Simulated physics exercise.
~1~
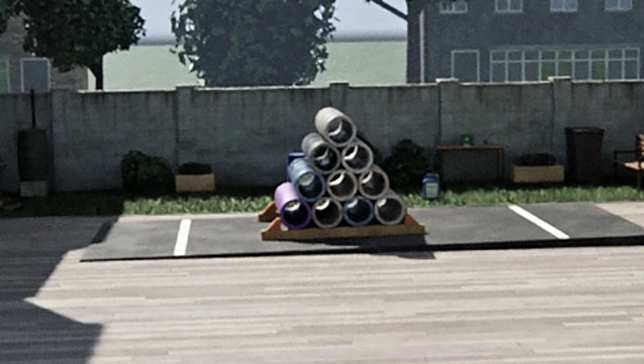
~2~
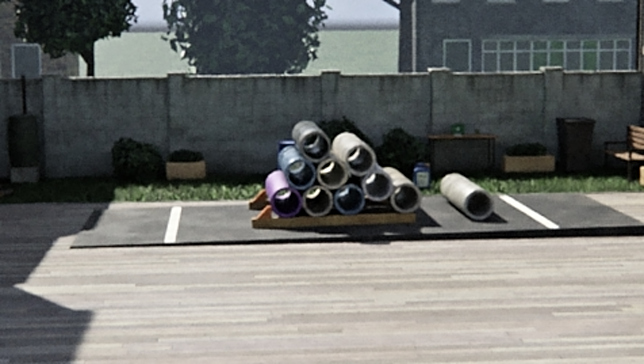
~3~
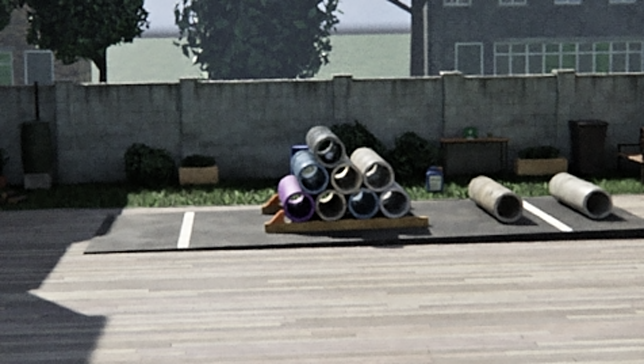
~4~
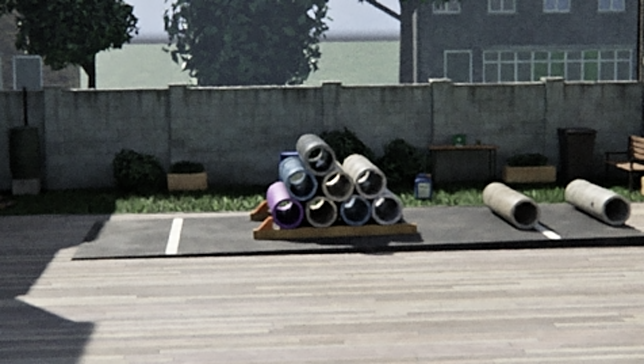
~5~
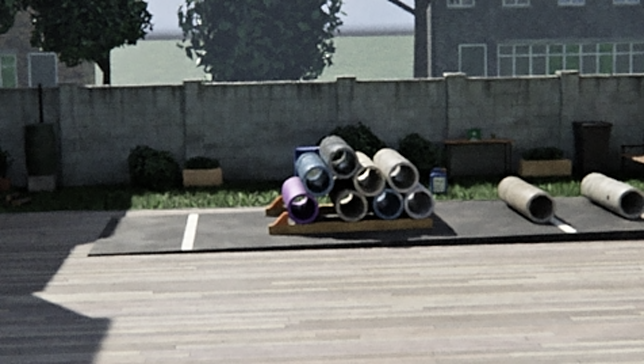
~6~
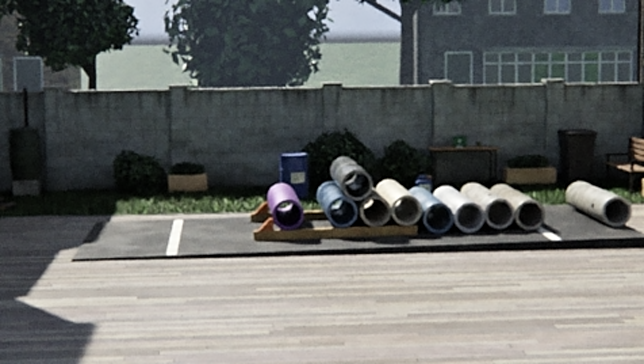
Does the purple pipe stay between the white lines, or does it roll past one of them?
It stays between the lines, resting at the left end of the wooden supports while other pipes roll off to the right.
